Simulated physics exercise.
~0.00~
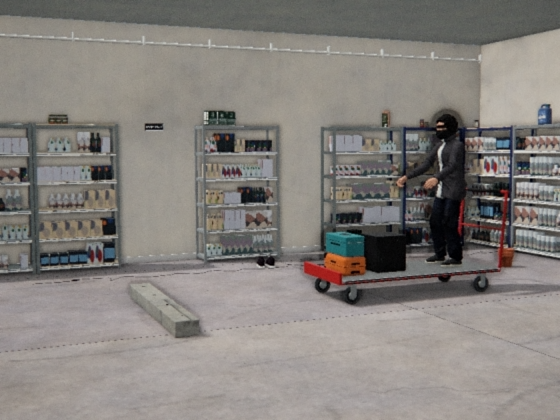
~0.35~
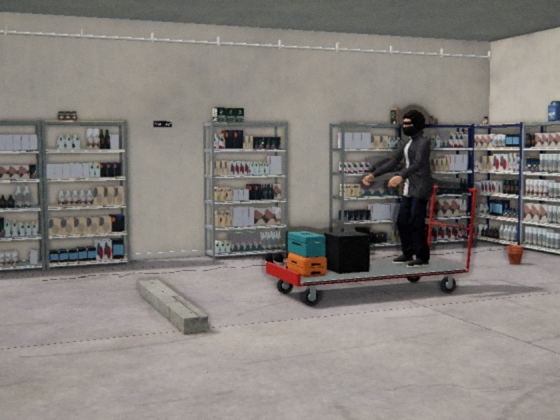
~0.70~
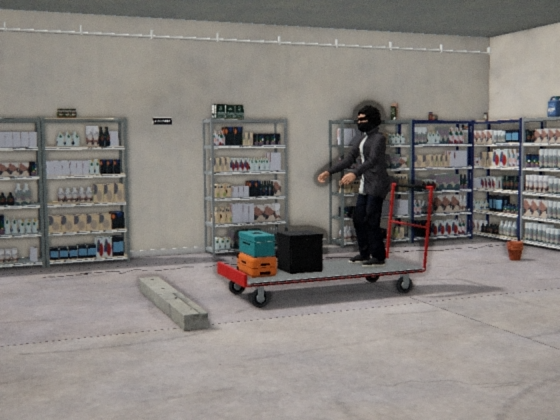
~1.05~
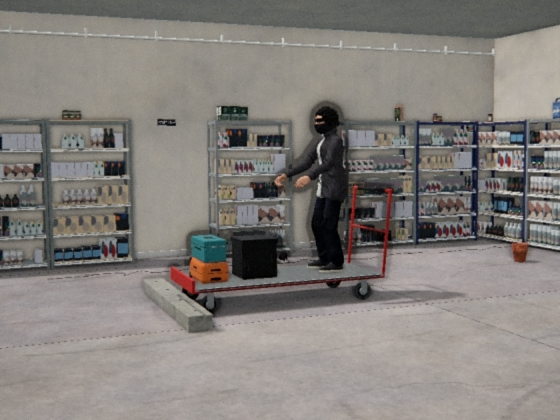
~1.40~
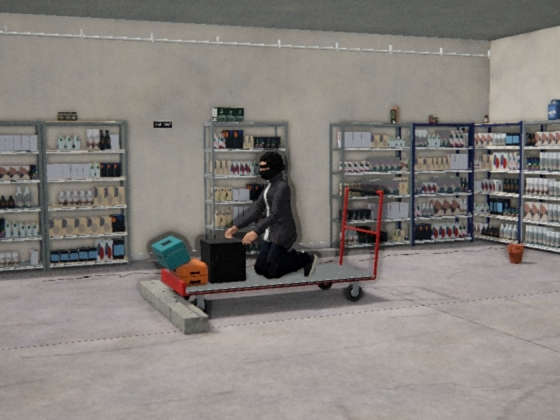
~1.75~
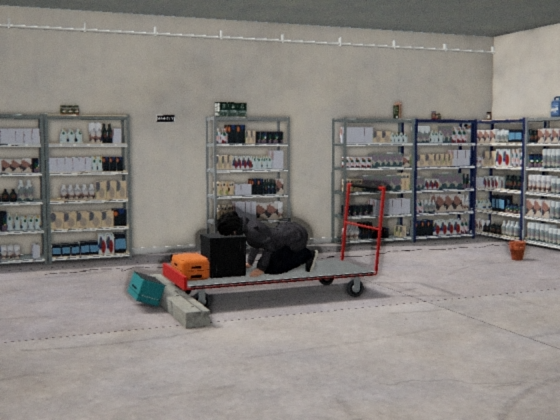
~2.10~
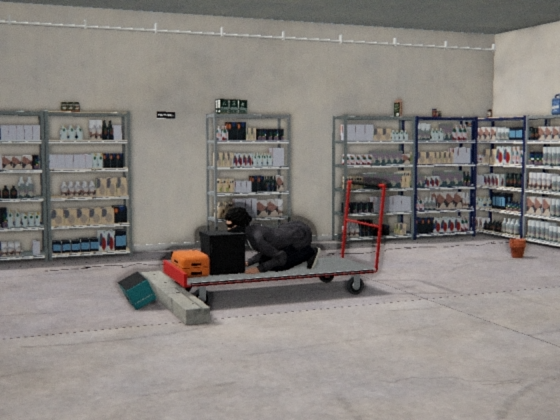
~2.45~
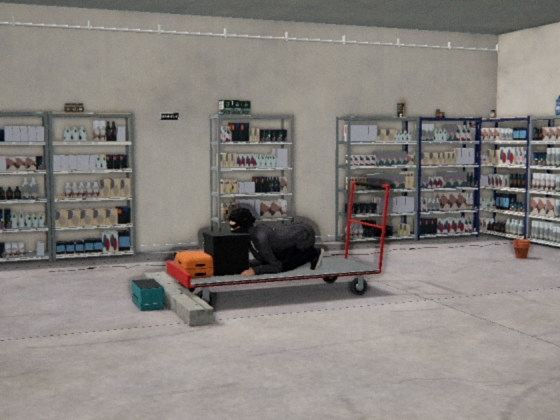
Trolley carrying a masked man rolling left and stopping at a kerb, teal box tumbling off, man collapsing behind the black box.
